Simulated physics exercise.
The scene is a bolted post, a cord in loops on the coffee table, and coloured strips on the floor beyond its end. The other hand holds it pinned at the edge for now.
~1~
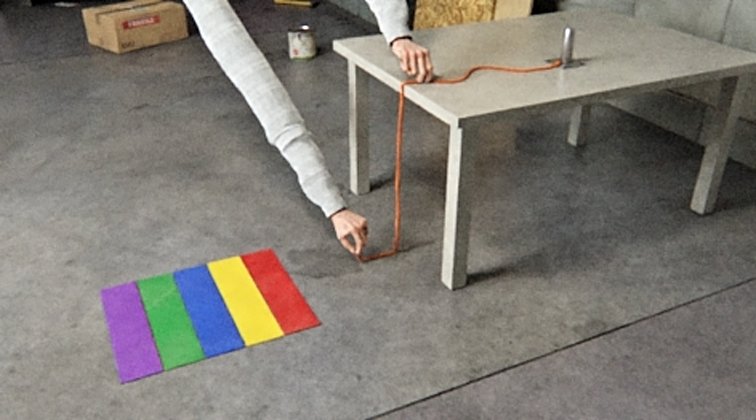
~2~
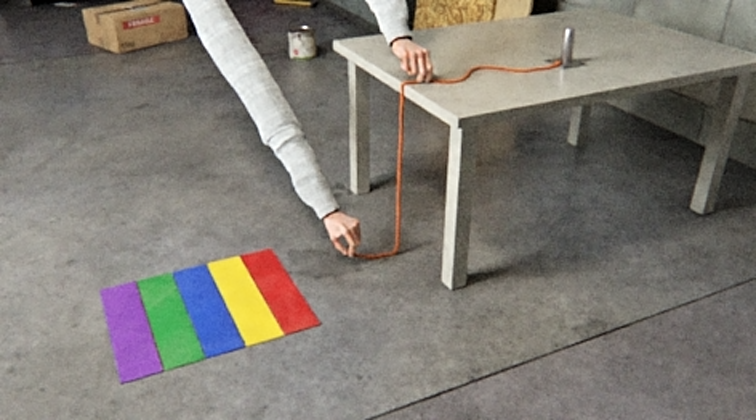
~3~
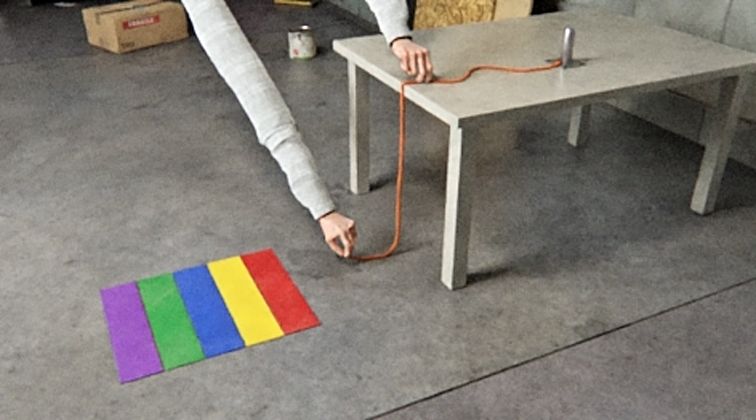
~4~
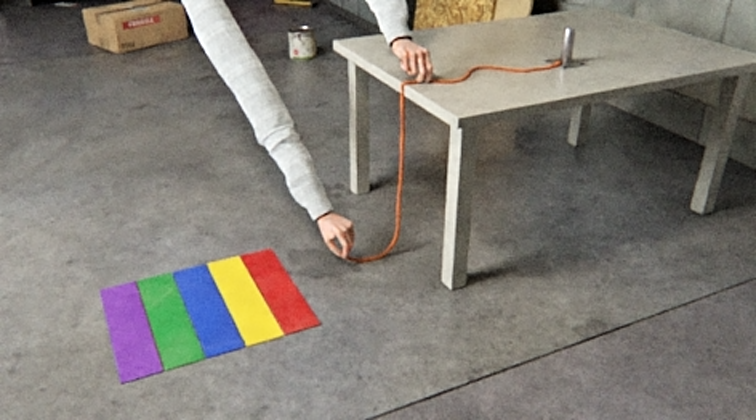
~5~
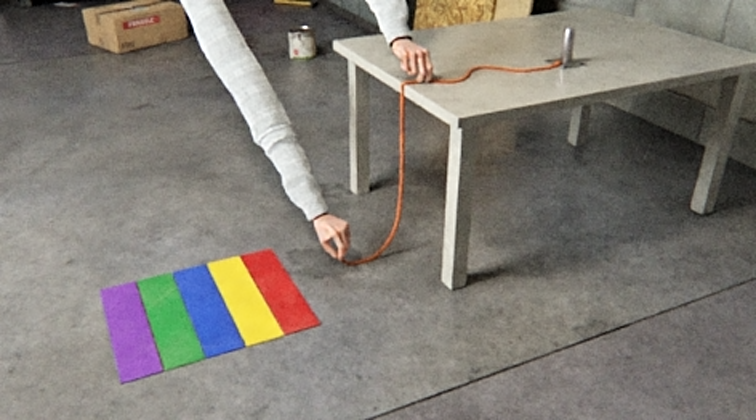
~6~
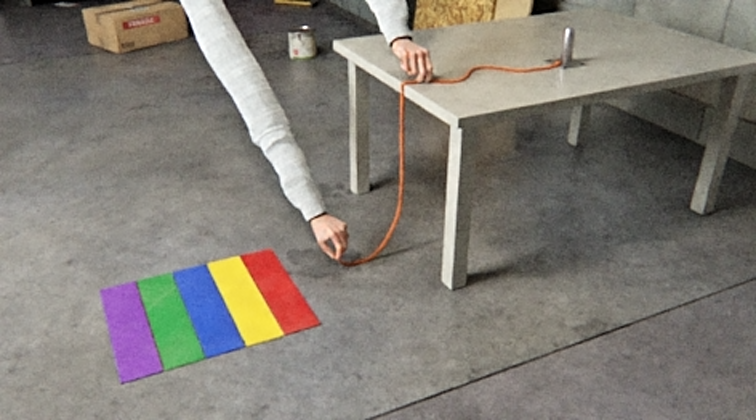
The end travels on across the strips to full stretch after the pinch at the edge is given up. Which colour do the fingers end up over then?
They end up over the blue strip.
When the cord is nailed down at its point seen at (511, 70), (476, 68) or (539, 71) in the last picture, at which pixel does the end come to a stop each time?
Per try (px, approx.): (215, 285); (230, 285); (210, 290).
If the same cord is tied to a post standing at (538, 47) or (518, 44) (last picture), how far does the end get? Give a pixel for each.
The two spots are (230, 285) and (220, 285), in that order.
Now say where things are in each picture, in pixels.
The first picture shows end (356, 251); red (294, 314); yellow (257, 324); blue (219, 335); green (179, 346); purple (137, 358).
The second picture shows end (348, 253); cord through (543, 69) (475, 69) (434, 82) (401, 122) (399, 185) (397, 246).
The third picture shows end (344, 254).
The fourth picture shows end (342, 255); cord through (543, 69) (475, 69) (434, 82) (403, 122) (400, 185) (392, 246).
The fifth picture shows end (338, 256).
The sixth picture shows end (336, 257); cord through (543, 69) (475, 69) (434, 82) (402, 122) (402, 185) (383, 246).
A little later, end near (276, 272); over red.
Next, end near (233, 283); over yellow.
When it is tight, end near (206, 290); over blue. The end stops over the blue strip.
